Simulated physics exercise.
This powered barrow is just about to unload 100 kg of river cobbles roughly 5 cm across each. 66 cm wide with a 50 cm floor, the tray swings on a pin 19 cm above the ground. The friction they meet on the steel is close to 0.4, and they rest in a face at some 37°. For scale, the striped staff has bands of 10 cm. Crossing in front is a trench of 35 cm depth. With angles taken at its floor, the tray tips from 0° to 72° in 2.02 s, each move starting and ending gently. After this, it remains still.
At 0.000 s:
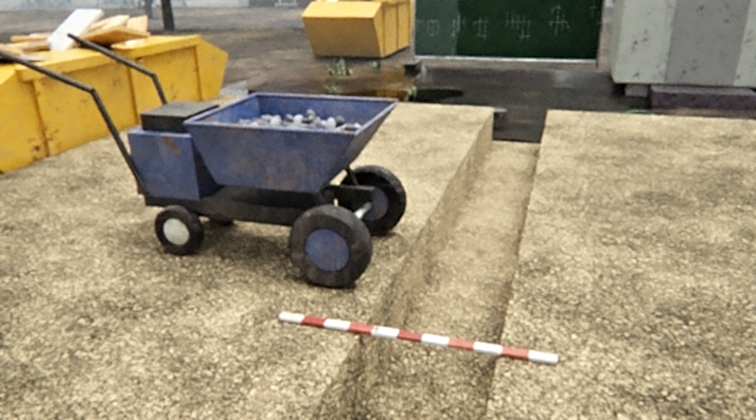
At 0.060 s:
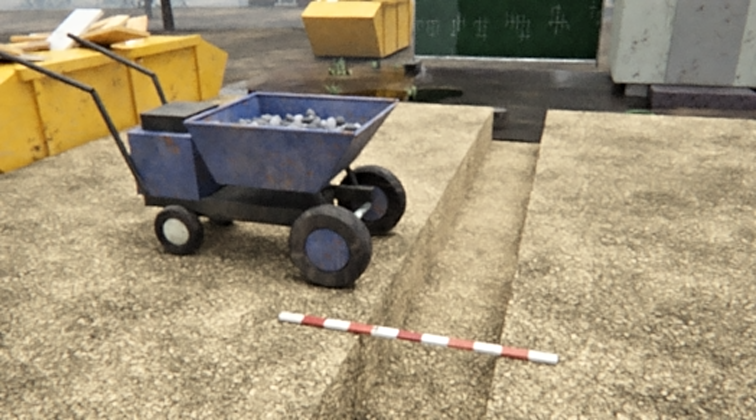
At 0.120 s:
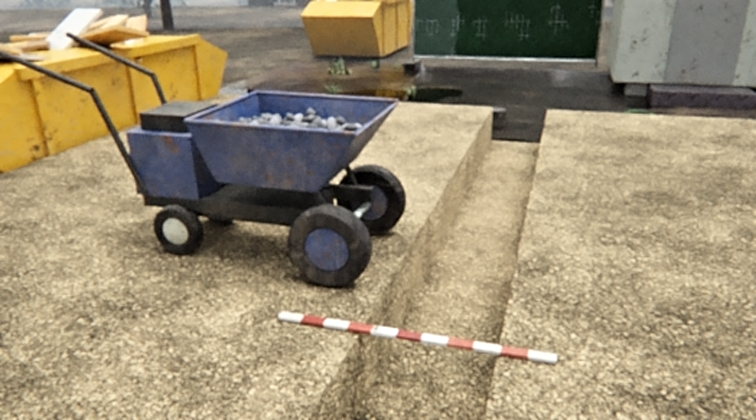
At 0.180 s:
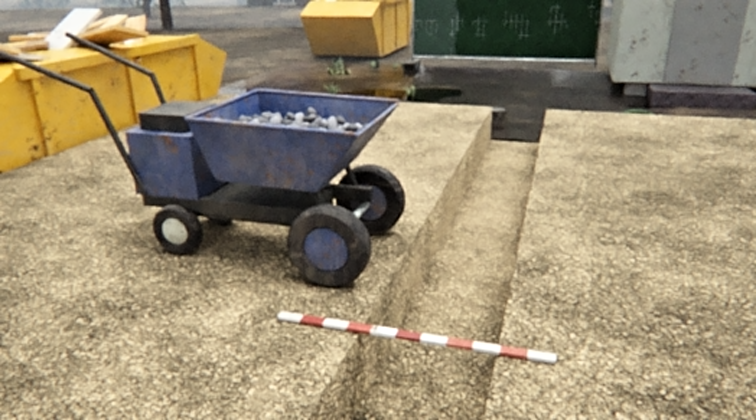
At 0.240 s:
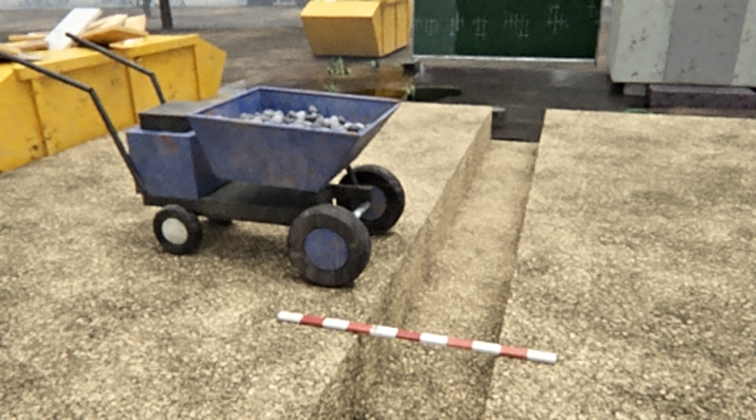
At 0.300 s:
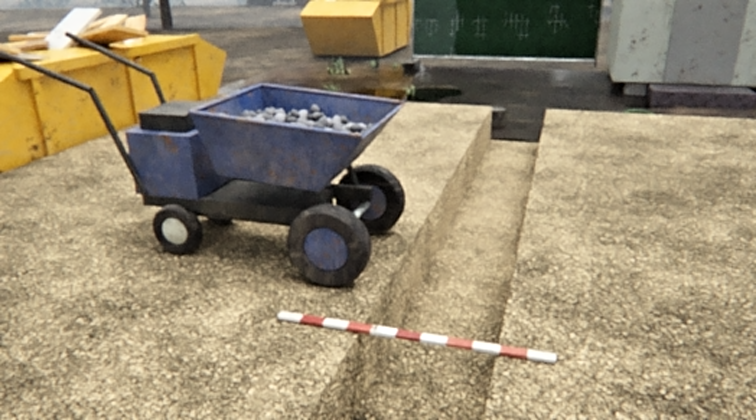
A blue powered barrow with black wheels and long handles stands at the left on pale gravelly ground, seen from slightly above in a yard with yellow skips and a dark green door behind. Grey cobbles fill its tray, and a red-and-white striped staff lies in front, across a narrow trench. The tray tilts very slightly toward the right, the cobbles shift a little, and the camera stays still.
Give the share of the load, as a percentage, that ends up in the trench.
81 %.
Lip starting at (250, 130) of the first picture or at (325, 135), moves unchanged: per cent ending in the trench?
Around 85 and then 100 percent.
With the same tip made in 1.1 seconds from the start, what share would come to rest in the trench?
I'd put it at some 70 in a hundred.
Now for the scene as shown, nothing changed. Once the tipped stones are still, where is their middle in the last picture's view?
The tipped stones centre close to (484, 324).
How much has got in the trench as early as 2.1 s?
Some 40 per cent.
After 1.5 s the floor is at 61°; 99 % in the tray, 1 % in the trench; the foremost stones are at (465, 228).
After 2.1 s the floor is at 72°; 51 % in the tray, 38 % in the trench, 11 % past the trench; the foremost stones are at (574, 274).
After 2.5 s the floor is at 72°; 24 % in the tray, 57 % in the trench, 19 % past the trench; the foremost stones are at (618, 281).
After 4.4 s the floor is at 72°; 0 % in the tray, 81 % in the trench, 19 % past the trench; the foremost stones are at (635, 277).
